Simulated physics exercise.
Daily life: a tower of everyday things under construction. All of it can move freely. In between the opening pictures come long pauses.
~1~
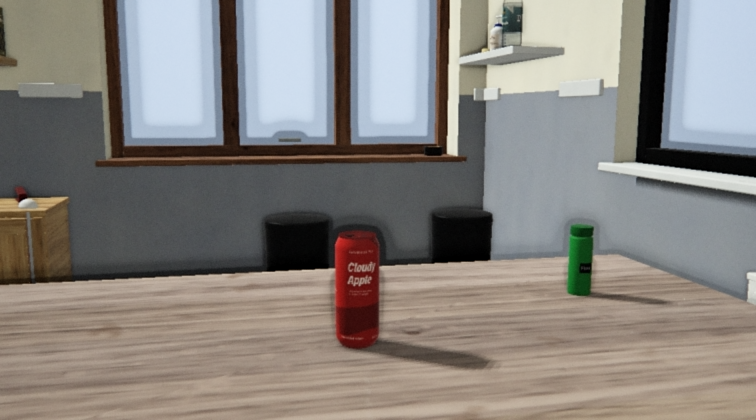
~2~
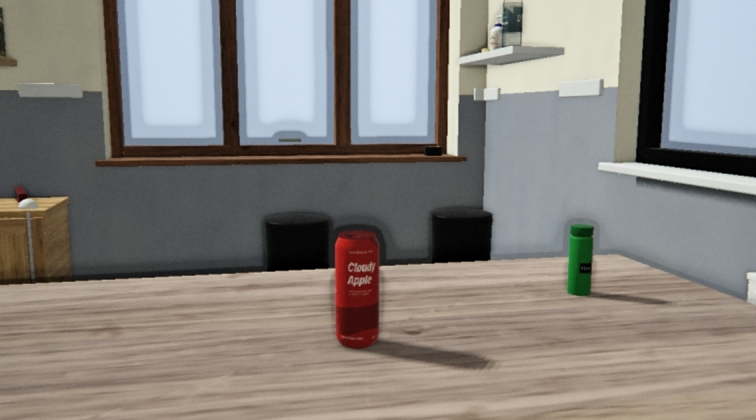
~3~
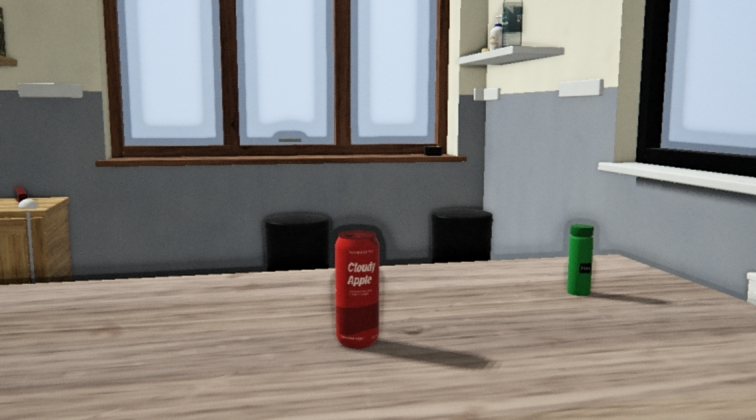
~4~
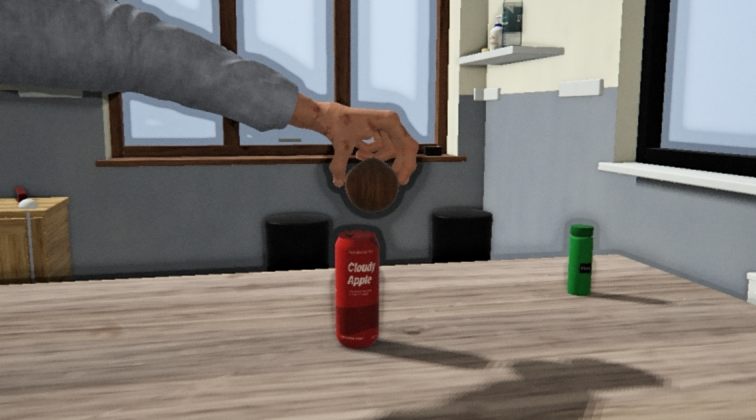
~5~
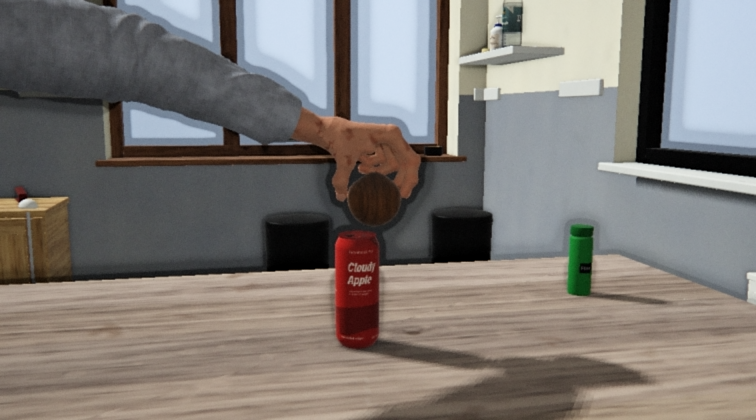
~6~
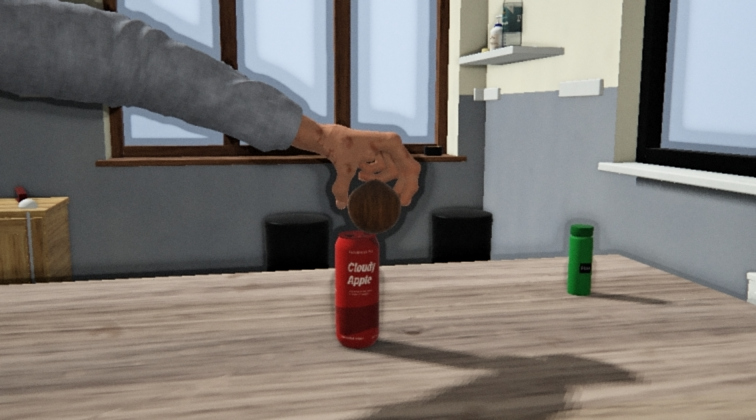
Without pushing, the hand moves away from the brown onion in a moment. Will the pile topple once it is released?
None of it tumbles.
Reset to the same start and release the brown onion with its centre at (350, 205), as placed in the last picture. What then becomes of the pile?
Next, the heap stays put.
Then, 0.70 s past the last view, nothing moves.
Then, 1.60 s past the last view, brown onion resting near (374, 207).
Finally, all 3 still in place. Final places as the last picture's camera would see them, brown onion near (374, 207). The pile stays up.
